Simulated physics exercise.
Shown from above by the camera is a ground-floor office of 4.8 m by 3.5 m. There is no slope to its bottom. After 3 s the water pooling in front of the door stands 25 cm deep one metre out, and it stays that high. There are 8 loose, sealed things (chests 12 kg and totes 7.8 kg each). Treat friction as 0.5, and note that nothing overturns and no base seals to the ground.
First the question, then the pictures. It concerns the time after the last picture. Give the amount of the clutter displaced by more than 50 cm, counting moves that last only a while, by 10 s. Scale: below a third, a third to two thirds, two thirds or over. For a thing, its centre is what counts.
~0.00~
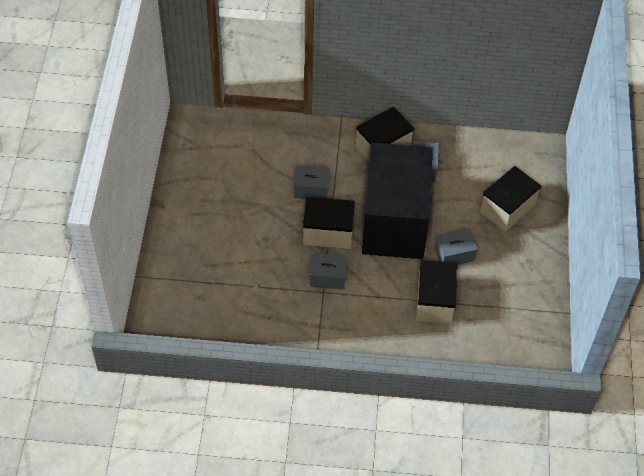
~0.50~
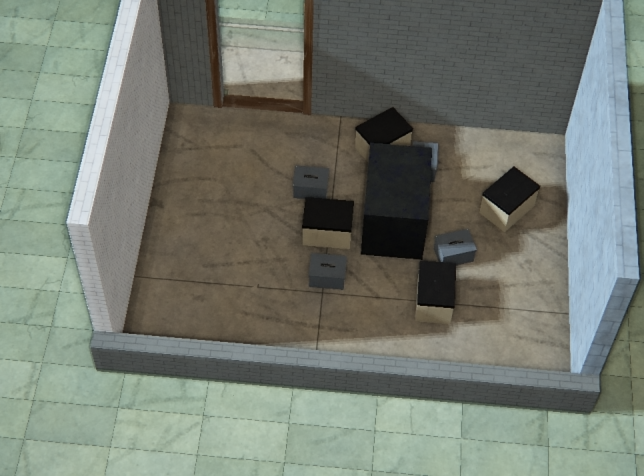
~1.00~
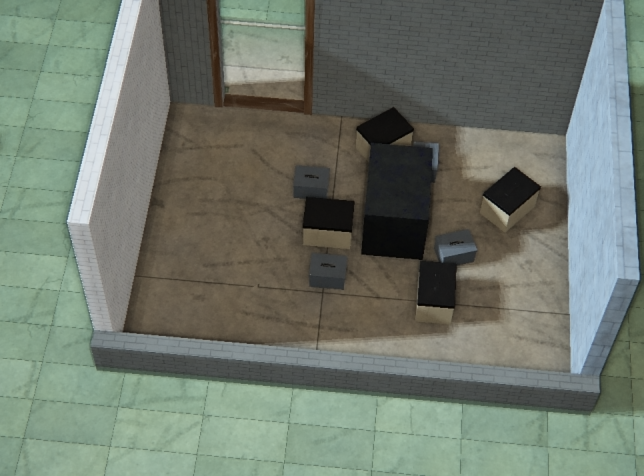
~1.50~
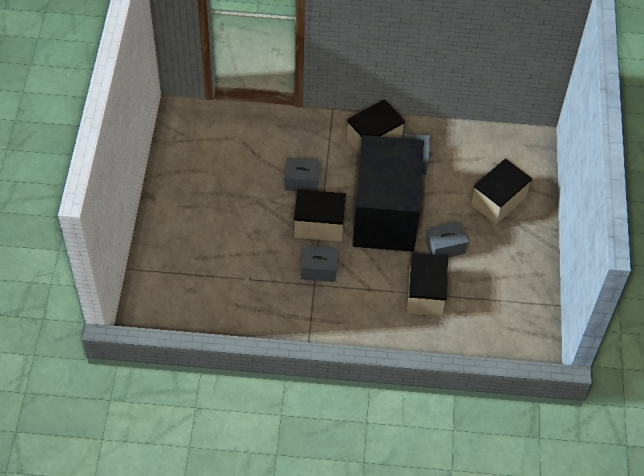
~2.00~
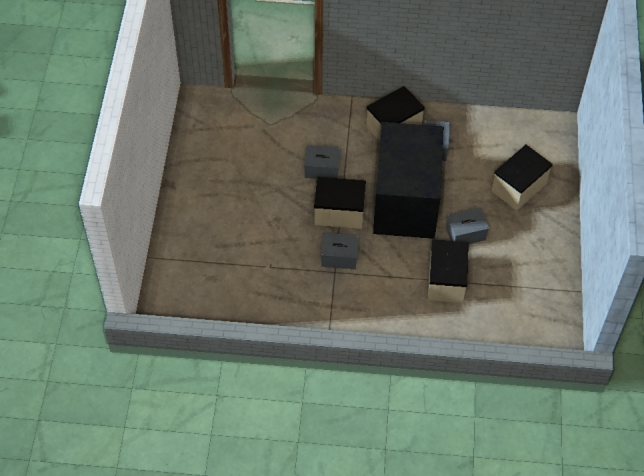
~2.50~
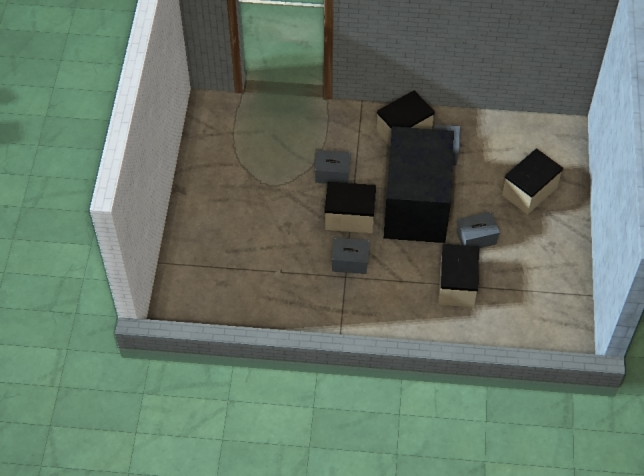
On that scale, a third to two thirds.
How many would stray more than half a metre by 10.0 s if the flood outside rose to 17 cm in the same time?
The count would be 2.
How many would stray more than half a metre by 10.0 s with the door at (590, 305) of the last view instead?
Then 3.
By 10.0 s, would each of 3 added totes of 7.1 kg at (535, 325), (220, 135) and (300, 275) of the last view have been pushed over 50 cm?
Taking them in order, the first is beyond that distance, the second is beyond that distance and the third is beyond that distance.
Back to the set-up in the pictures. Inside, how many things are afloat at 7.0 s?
Count: 3.
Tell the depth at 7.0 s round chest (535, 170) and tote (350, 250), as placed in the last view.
Depth approx. 0 cm / 9 cm.
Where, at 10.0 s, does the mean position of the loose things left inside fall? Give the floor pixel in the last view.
Centred roughly on (485, 219).
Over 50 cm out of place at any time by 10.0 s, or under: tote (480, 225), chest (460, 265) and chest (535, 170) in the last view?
Same order as the question: Smaller, greater, smaller.
After 3.5 s 0 of 8 are over 50 cm from their spots; 0 afloat.
After 4.5 s 1 of 8 are over 50 cm from their spots; 0 afloat.
After 7.0 s 3 of 8 are over 50 cm from their spots; 3 afloat.
After 10.0 s 4 of 8 are over 50 cm from their spots, and 4 have been at some point; 4 afloat.
